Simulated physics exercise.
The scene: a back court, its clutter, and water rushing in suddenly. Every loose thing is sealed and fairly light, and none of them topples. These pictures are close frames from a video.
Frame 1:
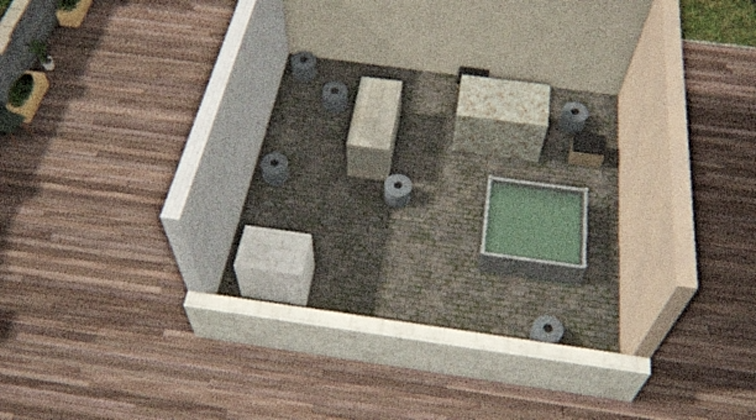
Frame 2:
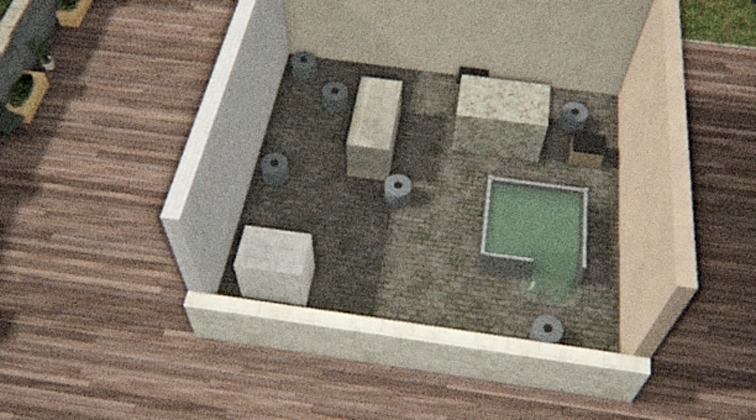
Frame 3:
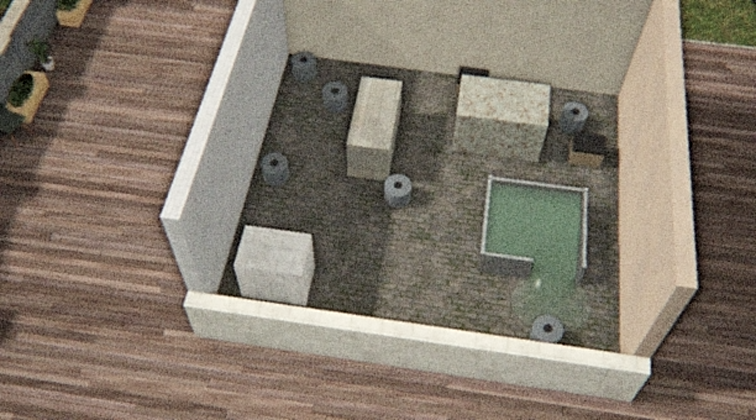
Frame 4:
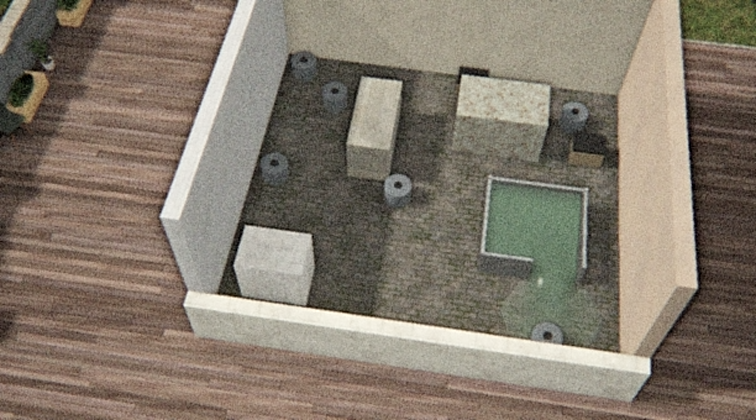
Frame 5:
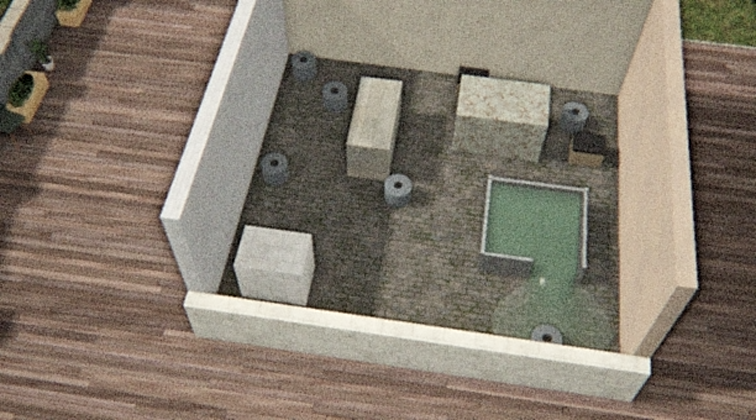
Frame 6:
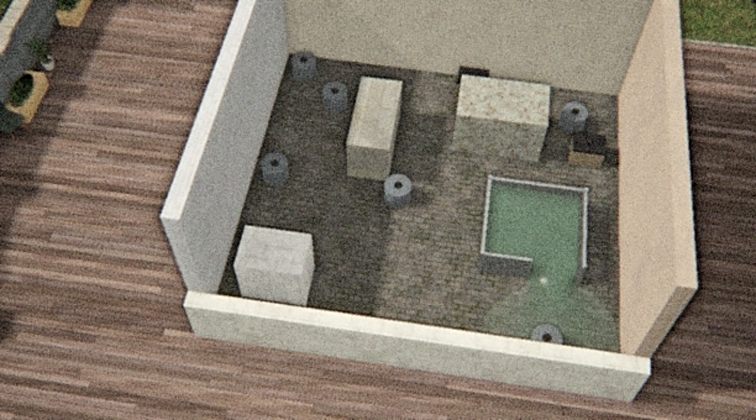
Green water pours through a gap in the near side of a square, pale-rimmed pool at the right of a walled, stone-paved court, seen from high above by a still camera, with brown planking outside. Pale blocks stand at the back, centre and front left, among small grey tubs and a brown chest. The water fans across the paving towards the front wall, and the nearest tub shifts very slightly forward.
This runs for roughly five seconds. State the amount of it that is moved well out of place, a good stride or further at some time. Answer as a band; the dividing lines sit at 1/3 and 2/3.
Less than 1/3.
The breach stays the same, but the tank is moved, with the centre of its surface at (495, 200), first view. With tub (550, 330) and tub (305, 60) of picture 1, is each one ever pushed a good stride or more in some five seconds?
Going in the order given, the first got carried that far and the second did not get there.
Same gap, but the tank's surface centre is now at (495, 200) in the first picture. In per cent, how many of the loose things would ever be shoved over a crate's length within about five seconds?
About 20 per cent.
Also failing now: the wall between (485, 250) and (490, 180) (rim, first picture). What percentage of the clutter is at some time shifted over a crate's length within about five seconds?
About 40 per cent.
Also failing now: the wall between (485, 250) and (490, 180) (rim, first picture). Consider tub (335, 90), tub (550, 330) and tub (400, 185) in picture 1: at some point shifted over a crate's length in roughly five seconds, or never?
Results in order: Stayed short / stayed short / cleared that distance.
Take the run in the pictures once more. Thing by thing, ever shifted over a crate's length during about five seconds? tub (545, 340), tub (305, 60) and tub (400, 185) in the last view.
Successively: Moved a long way, never went far, never went far.
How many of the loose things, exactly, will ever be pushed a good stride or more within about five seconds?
That makes 1.
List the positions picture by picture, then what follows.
A tub at (548, 329), on the bottom; a chest at (589, 143) rests on the ground; 0 of 8 have shifted, in the first picture.
A tub at (548, 329), on the bottom; a chest at (589, 143), on the bottom; 0 of 8 have shifted, in the second picture.
A tub at (548, 329) rests on the ground; a chest at (589, 143) rests on the ground; 0 of 8 have shifted, in the third picture.
A tub at (547, 336), on the bottom, close to its start; a chest at (589, 143), on the bottom; 1 of 8 have shifted, in the fourth picture.
A tub at (547, 338), on the bottom, close to its start; a chest at (589, 143), on the bottom; 1 of 8 have shifted, in the fifth picture.
A tub at (547, 338), afloat, close to its start; a chest at (589, 143), on the bottom; 1 of 8 have shifted, in the sixth picture.
A moment on, 0 of 8 are well off their spots; 1 afloat.
Next, 1 of 8 are well off their spots; 1 afloat.
Later, 1 of 8 are well off their spots; 0 afloat.
In the end, 1 of 8 are well off their spots, and 1 have been at some point; 0 afloat.
